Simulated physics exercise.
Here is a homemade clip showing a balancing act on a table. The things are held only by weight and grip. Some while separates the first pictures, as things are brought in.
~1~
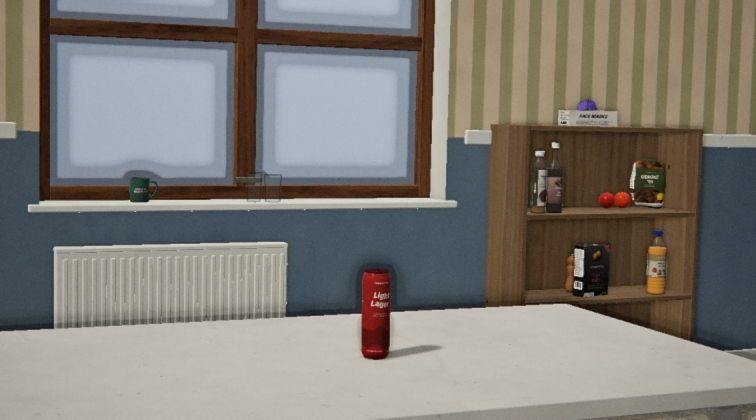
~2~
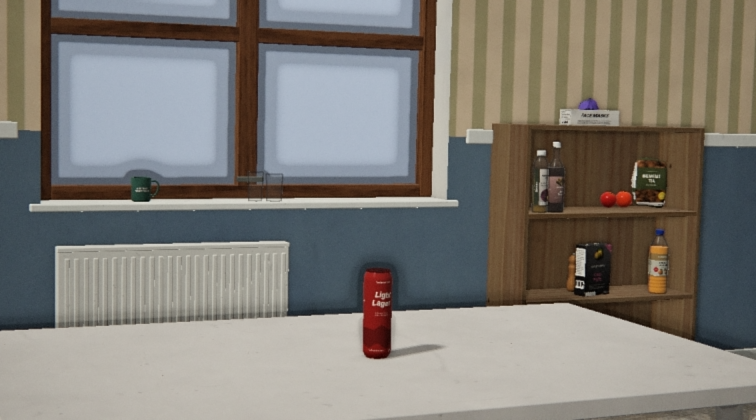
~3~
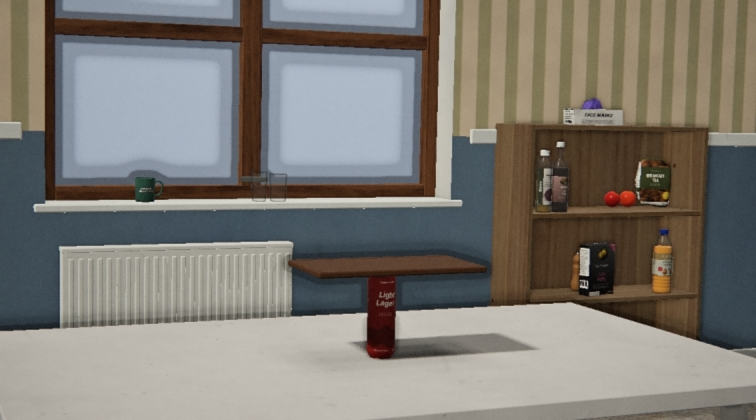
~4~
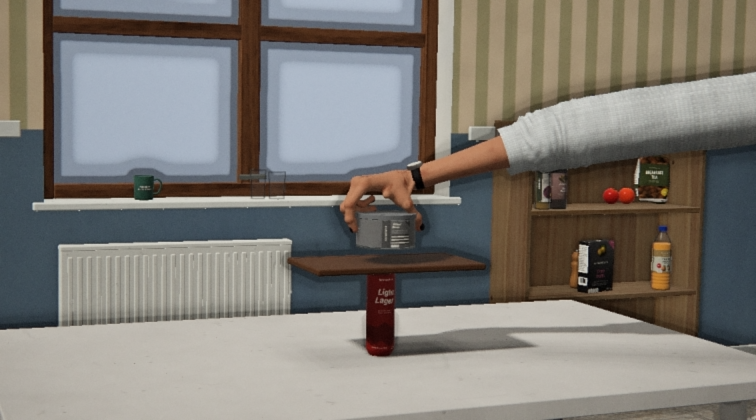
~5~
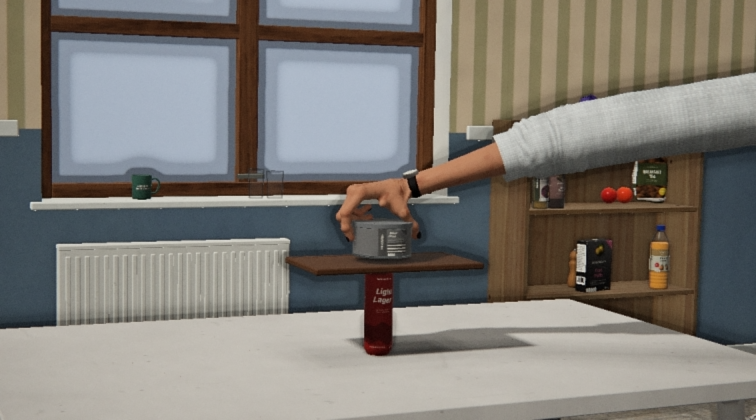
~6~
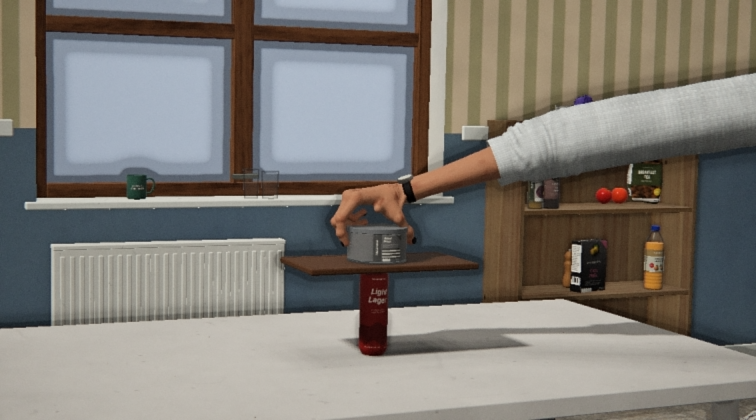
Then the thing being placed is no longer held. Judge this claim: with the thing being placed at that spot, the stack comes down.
The claim is wrong.
Then, 0.20 s on from there, no change.
Then, 0.40 s on from there, grey tub resting near (377, 244).
In the end, all 3 unmoved. At the end, from the last picture's camera, grey tub near (377, 244). The stack stays up.
